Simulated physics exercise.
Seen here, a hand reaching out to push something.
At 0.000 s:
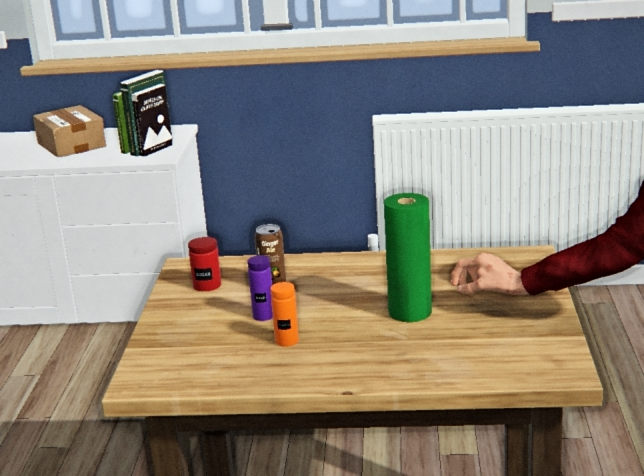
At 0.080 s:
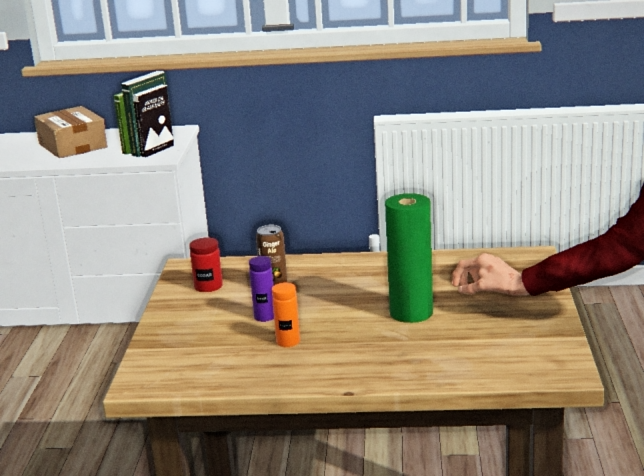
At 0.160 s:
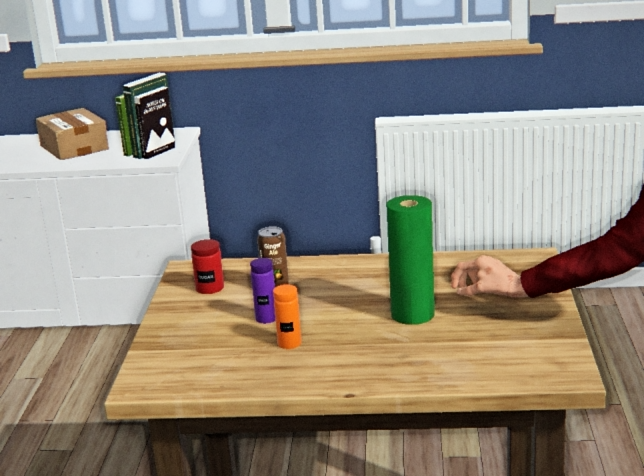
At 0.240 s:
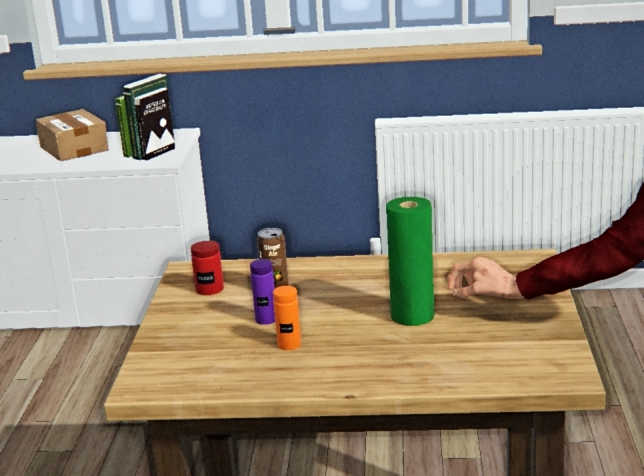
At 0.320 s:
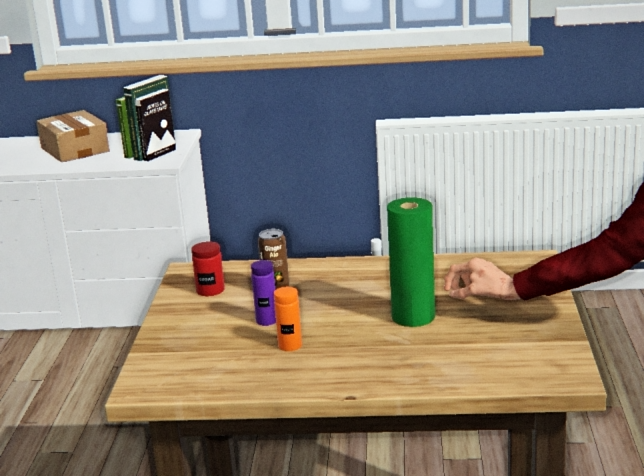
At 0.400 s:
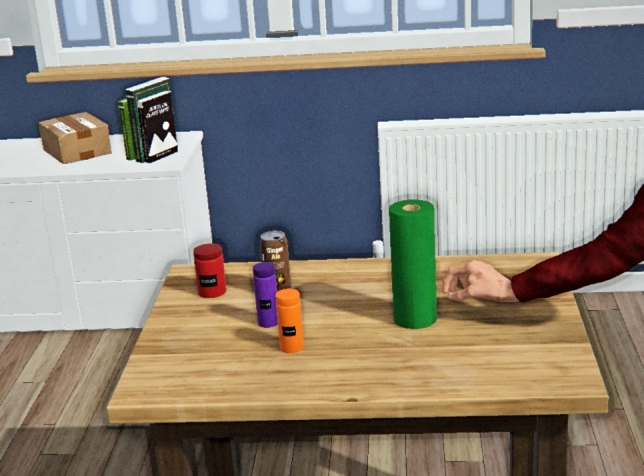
At the start, a red-sleeved arm reaches in from the right, its hand beside a tall green roll on a wooden table, with red, purple, orange and brown containers to the left. The hand then shifts very slightly left toward the roll, while the objects stay in place on the table.
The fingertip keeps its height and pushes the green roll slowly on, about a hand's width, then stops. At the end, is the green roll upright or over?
The green roll stays upright.
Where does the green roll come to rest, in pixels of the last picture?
Around (356, 266).
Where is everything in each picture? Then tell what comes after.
Green roll (408, 258), in the first frame.
Green roll (410, 259), in the second frame.
Green roll (411, 260), in the third frame.
Green roll (411, 262), in the fourth frame.
Green roll (412, 263), in the fifth frame.
Green roll (413, 265), in the sixth frame.
Around 1.00 s, green roll displaced a little near (392, 265).
Around 1.50 s, green roll displaced about its own width near (368, 266).
Finally (2.6 s), moved from the start, green roll. Final places as the last picture's camera would see them, green roll near (356, 267).
